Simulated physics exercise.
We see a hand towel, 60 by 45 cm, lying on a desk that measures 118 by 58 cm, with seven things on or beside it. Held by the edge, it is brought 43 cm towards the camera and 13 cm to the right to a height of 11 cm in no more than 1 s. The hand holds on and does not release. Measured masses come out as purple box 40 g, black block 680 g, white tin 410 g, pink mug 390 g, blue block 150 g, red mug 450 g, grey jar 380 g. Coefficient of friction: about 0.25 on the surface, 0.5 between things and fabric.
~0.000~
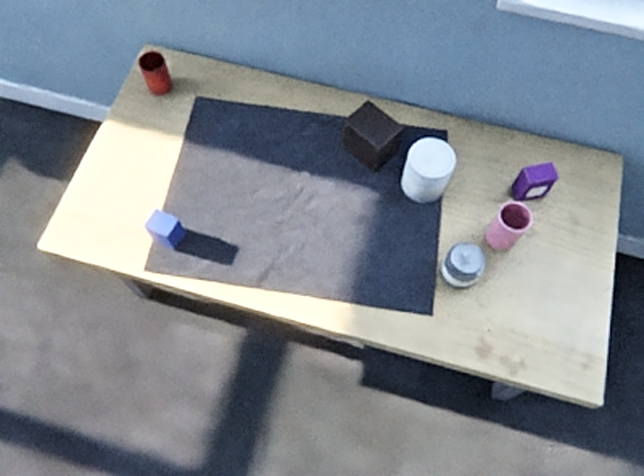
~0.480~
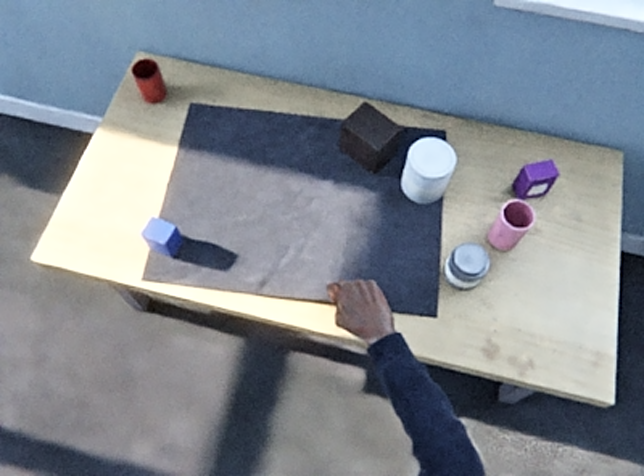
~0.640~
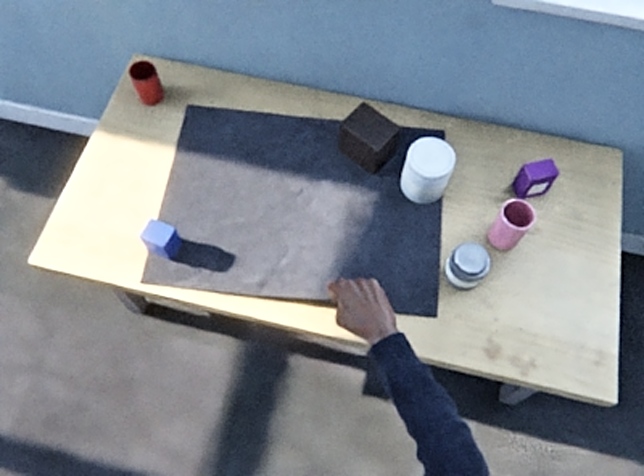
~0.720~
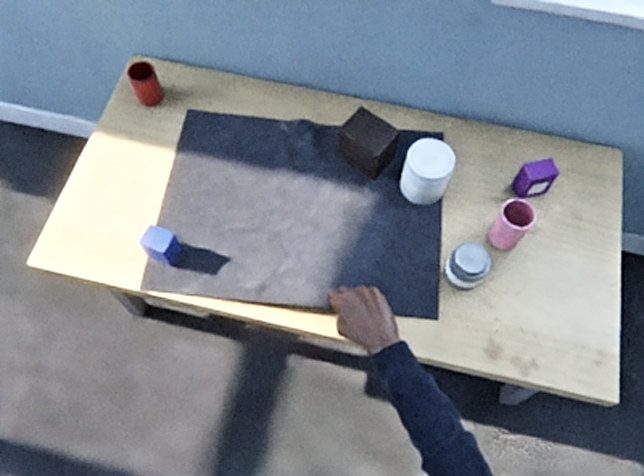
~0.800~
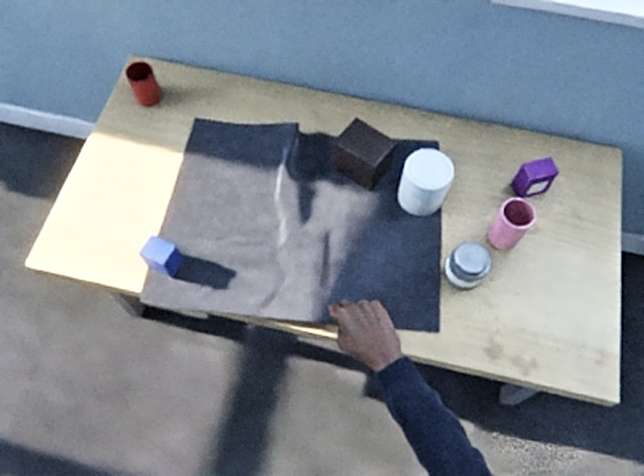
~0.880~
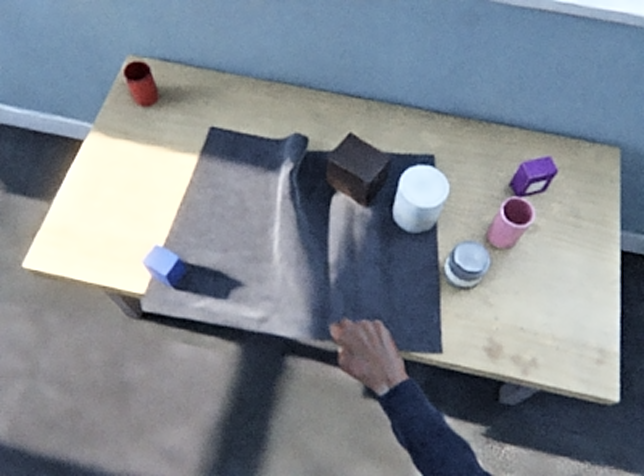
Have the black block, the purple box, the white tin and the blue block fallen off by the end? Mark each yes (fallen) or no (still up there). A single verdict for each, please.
Black block: Yes, purple box: No, white tin: Yes, blue block: Yes.
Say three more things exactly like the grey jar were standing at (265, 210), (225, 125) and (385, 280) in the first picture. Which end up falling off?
Log, listed order - lost / lost / lost.
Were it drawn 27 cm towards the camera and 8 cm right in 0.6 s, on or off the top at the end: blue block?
Then: Blue block falls off.
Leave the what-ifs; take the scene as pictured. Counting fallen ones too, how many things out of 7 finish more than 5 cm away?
Count recorded: 3.
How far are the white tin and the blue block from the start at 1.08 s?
The white tin is about 20 cm off and the blue block about 15 cm.
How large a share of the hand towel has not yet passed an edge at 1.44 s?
Roughly 15% of it.
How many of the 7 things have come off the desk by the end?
Counted result: 3.
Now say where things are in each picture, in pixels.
The first picture shows black block (374, 124); purple box (541, 172); white tin (432, 157); blue block (161, 222); hand towel corners (143, 271) (196, 97) (448, 131) (432, 316).
The second picture shows hand towel corners (141, 281) (190, 103); grip (337, 302).
The third picture shows hand towel corners (140, 283) (188, 105); grip (338, 302).
The fourth picture shows black block (370, 130); blue block (156, 238); hand towel corners (139, 290) (188, 109); grip (338, 310).
The fifth picture shows black block (365, 141); white tin (429, 169); blue block (157, 249); hand towel corners (141, 301) (195, 118); grip (339, 324).
The sixth picture shows black block (359, 157); purple box (540, 167); white tin (424, 186); blue block (160, 259); hand towel corners (143, 310) (211, 126) (434, 155) (442, 354); grip (341, 343).
At 1.1 s, 75 % of the hand towel is still over the top; black block 21 cm off its start, white tin 19 cm off its start, blue block 14 cm off its start.
At 1.3 s, 45 % of the hand towel is still over the top; black block 34 cm off its start, white tin 31 cm off its start, blue block over the edge.
At 1.4 s, 15 % of the hand towel is still over the top; black block 44 cm off its start at (336, 327), white tin 41 cm off its start at (417, 355), blue block over the edge.
At 1.6 s, 0 % of the hand towel is still over the top; black block over the edge, white tin over the edge, blue block over the edge.
At 3.2 s, 0 % of the hand towel is still over the top; black block over the edge, white tin over the edge, blue block over the edge, purple box 0 cm off its start at (540, 166).
